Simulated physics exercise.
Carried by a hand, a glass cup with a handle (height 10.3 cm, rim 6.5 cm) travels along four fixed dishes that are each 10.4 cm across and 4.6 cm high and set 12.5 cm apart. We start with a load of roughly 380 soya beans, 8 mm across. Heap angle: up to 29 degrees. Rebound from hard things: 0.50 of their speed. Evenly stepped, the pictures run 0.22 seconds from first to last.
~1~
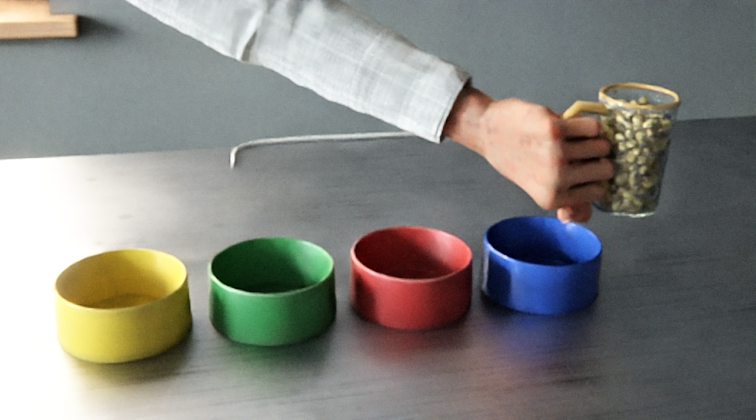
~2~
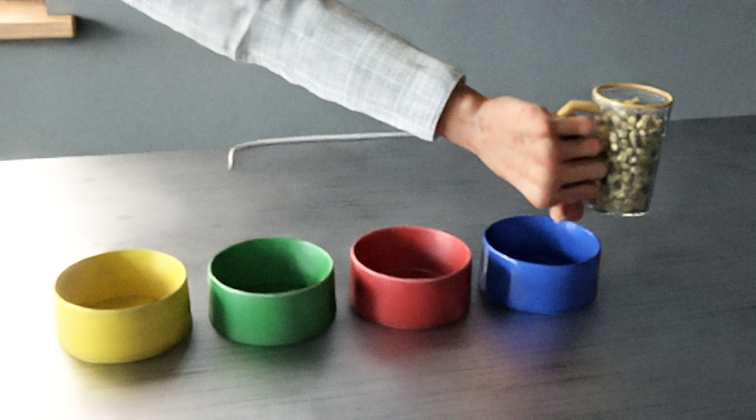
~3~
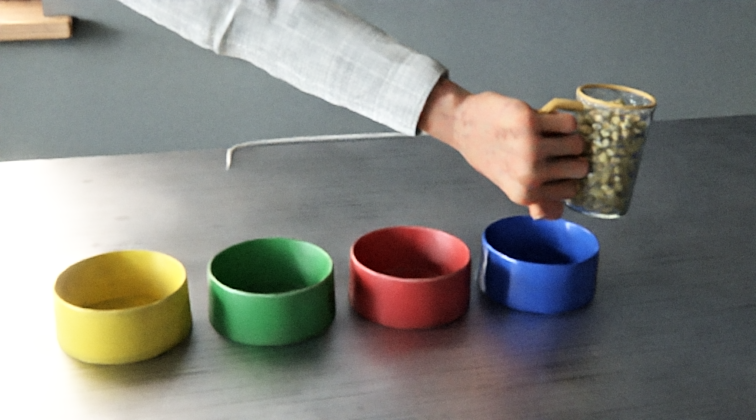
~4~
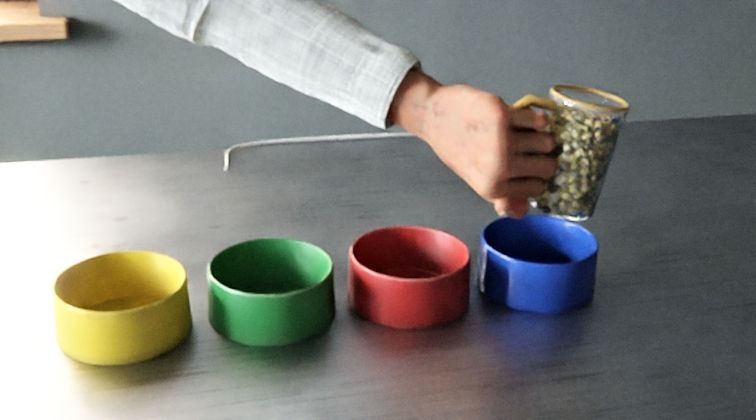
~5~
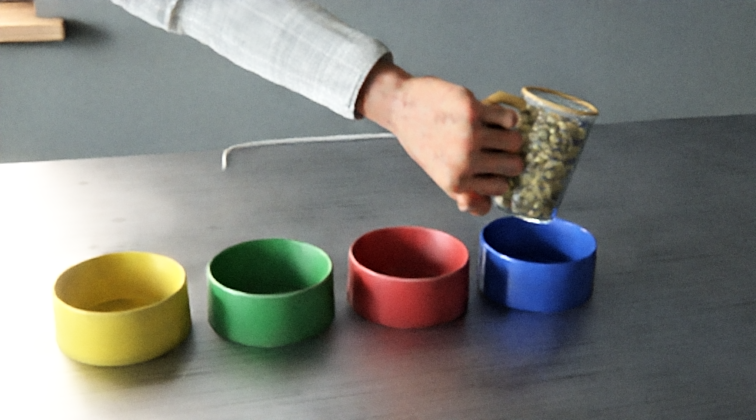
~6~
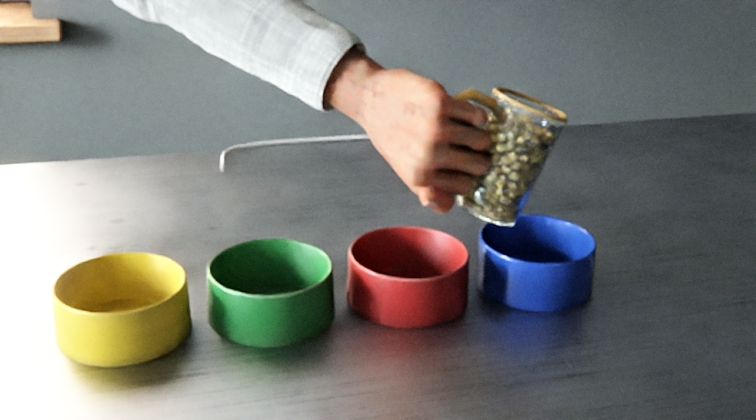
At first, a hand holds an upright glass cup of pale beans by its handle, above and just right of the blue dish in a row of yellow, green, red and blue dishes. Then the hand moves the cup left over the blue dish, tilting it gradually to the right.
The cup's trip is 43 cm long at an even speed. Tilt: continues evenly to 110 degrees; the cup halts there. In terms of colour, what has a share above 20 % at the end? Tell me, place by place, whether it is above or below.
Red: I'd say it gets a fifth at most. Blue: I'd say it gets a fifth at most. Green: I'd say it gets more than a fifth. Yellow: I'd say it gets a fifth at most. Counter: I'd say it gets a fifth at most.
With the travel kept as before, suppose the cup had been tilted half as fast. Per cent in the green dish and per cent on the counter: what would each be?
The green dish would get 100 and the counter 0.
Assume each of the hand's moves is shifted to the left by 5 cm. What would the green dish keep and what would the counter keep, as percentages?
I'd expect green at 0 and the counter at 30.
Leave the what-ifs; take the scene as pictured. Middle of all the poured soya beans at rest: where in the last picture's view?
(263, 291).
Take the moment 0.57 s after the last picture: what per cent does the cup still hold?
Reading: Approx. 100 %.
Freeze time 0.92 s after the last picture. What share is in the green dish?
Around 45 in a hundred by then.
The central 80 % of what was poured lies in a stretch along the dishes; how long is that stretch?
It spans roughly 6 centimetres along the row.
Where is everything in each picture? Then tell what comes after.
In the first picture, cup at (631, 151), tilt 0 degrees, lip at (673, 94), moved 0.0 cm; middle of the pieces at (635, 157); blue dish at (543, 241); red dish at (412, 252); green dish at (272, 265); yellow dish at (121, 278).
In the second picture, cup at (624, 151), tilt 1 degrees, lip at (666, 95), moved 0.6 cm; middle of the pieces at (628, 156).
In the third picture, cup at (606, 152), tilt 4 degrees, lip at (650, 97), moved 2.3 cm; middle of the pieces at (609, 157).
In the fourth picture, cup at (575, 153), tilt 9 degrees, lip at (622, 102), moved 5.1 cm; middle of the pieces at (578, 159).
In the fifth picture, cup at (541, 156), tilt 14 degrees, lip at (592, 108), moved 8.3 cm; middle of the pieces at (544, 162).
In the sixth picture, cup at (507, 158), tilt 20 degrees, lip at (562, 114), moved 11.4 cm; middle of the pieces at (509, 165); blue dish at (537, 239); red dish at (409, 252); green dish at (270, 266); yellow dish at (120, 282).
Then, 0.34 s after the last picture, tilt 64 degrees; cup holds 100 %.
Then, 0.57 s after the last picture, tilt 93 degrees; cup holds 100 %.
Then, 0.92 s after the last picture, tilt 110 degrees; cup holds 55 %, green 45 %.
In the end, red 0 %, blue 0 %, green 100 %, yellow 0 %, counter 0 %.
